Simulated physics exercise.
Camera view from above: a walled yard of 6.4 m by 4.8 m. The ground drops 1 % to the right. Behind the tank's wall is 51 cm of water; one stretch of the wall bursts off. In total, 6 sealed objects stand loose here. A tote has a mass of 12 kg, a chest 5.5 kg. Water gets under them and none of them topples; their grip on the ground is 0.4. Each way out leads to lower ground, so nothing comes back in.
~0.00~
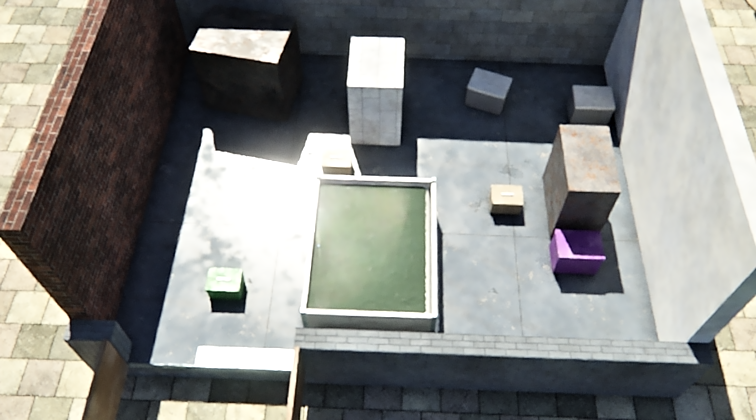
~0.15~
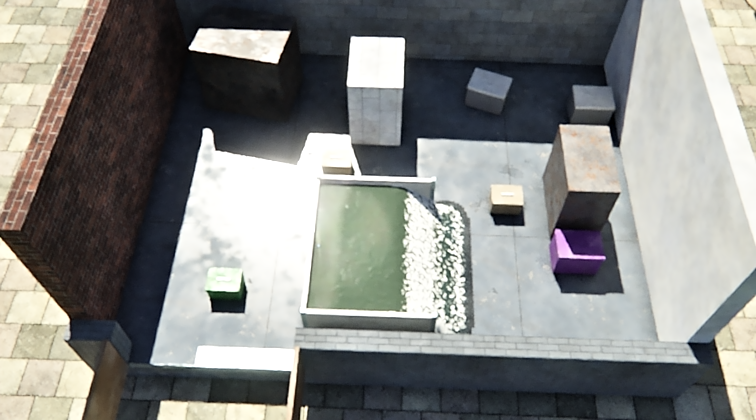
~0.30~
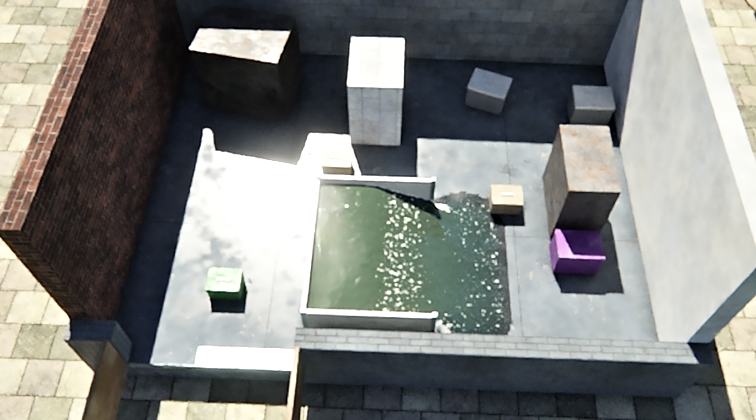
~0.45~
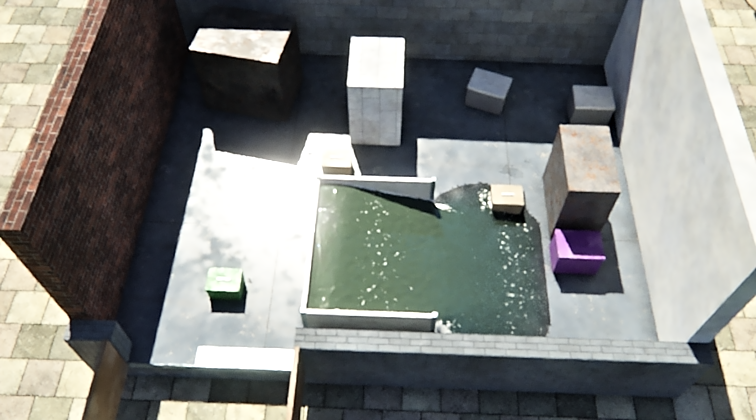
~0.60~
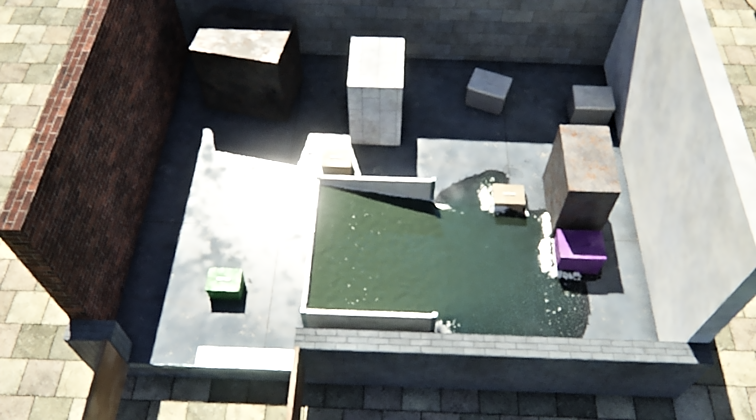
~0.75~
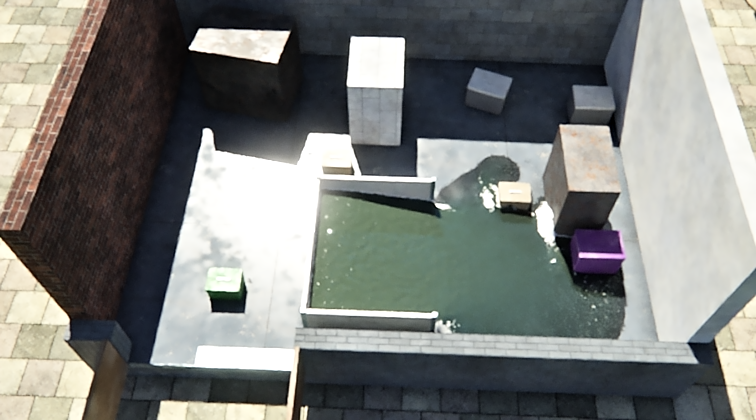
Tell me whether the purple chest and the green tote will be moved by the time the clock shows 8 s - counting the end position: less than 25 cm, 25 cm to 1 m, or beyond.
Here's what I'd expect: The purple chest is pushed a long way while the green tote remains in place.
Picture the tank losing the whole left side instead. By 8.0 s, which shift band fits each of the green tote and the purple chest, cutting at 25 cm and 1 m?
If so, the green tote is washed away, the purple chest remains in place.
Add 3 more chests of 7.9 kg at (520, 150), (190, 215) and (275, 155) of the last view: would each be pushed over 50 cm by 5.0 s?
Going through them in the order asked, they come out clear of the mark, shy of the mark and shy of the mark.
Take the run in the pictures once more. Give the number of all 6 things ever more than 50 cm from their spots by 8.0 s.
I count 4 of them.
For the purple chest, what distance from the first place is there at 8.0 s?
I'd estimate some 300 centimetres.
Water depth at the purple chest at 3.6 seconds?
Roughly 6 cm at that moment.
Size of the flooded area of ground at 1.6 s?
Flooded: Near 10.5 m2.
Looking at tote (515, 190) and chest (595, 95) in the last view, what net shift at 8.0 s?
Lab note - net shifts in turn: 300 cm; 300 cm.
After 1.6 s the purple chest is near (633, 228), 0.6 m from its start, afloat; the green tote is near (224, 279), 0.0 m from its start, aground; 0 of 6 are out; 1 afloat.
After 3.6 s the purple chest is near (588, 100), 2.4 m from its start, afloat; the green tote is near (224, 279), 0.0 m from its start, aground; 0 of 6 are out; 3 afloat.
After 5.6 s the purple chest is near (520, 69), 2.9 m from its start, afloat; the green tote is near (224, 279), 0.0 m from its start, aground; 0 of 6 are out; 3 afloat.
After 8.0 s the purple chest is near (448, 68), 3.2 m from its start, afloat; the green tote is near (224, 279), 0.0 m from its start, aground; 0 of 6 are out; 2 afloat.
